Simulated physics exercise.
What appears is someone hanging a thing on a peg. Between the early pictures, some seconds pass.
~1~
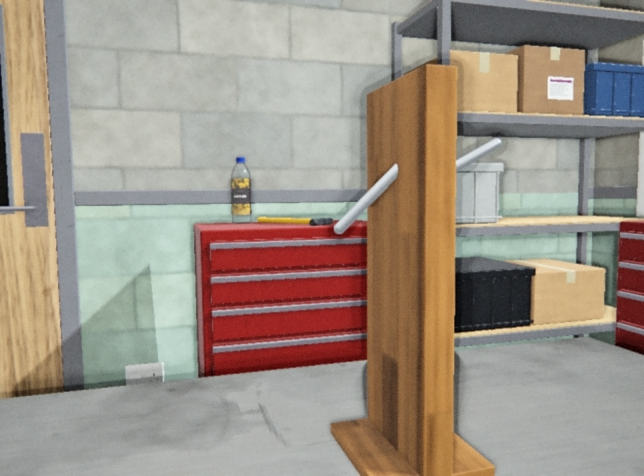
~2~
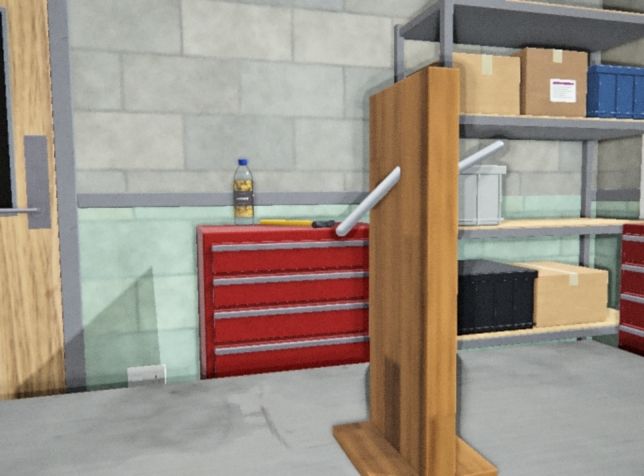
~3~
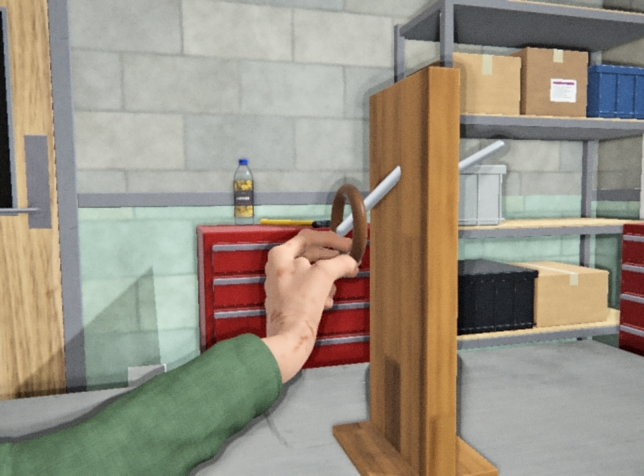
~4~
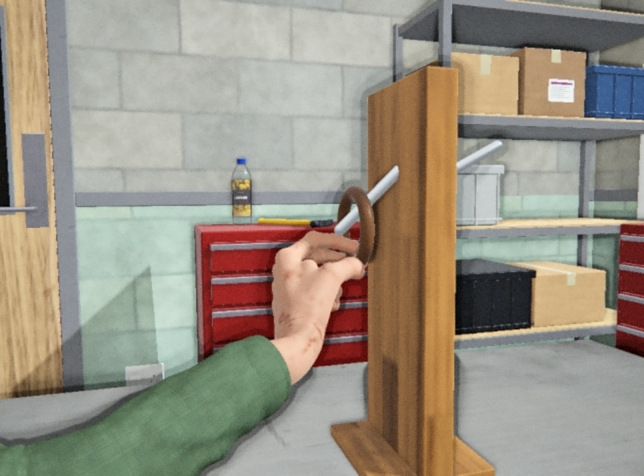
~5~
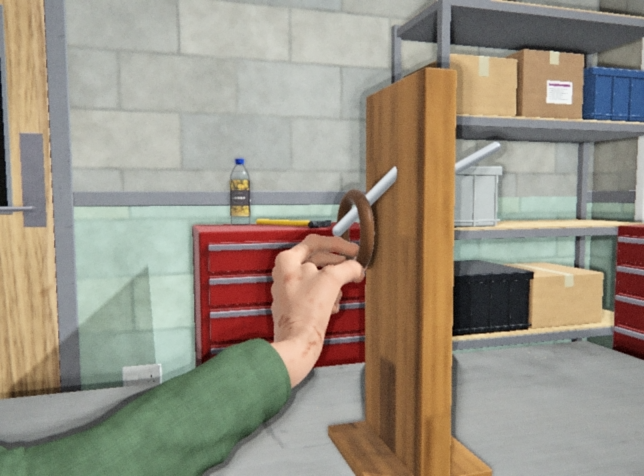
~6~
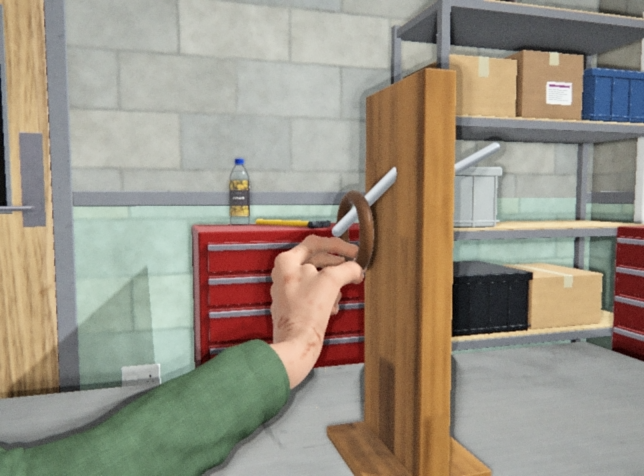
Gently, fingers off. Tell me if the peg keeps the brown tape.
It comes off.
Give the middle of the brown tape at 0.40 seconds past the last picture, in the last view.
It ends up somewhere around (302, 457).
Then, 0.18 s on from there, brown tape turned 42° from its first pose near (334, 277).
Then, 0.28 s on from there, brown tape on its way down near (312, 395).
Then, 0.40 s on from there, brown tape at the bottom near (302, 457).
In the end, the brown tape slips down, near (295, 472).
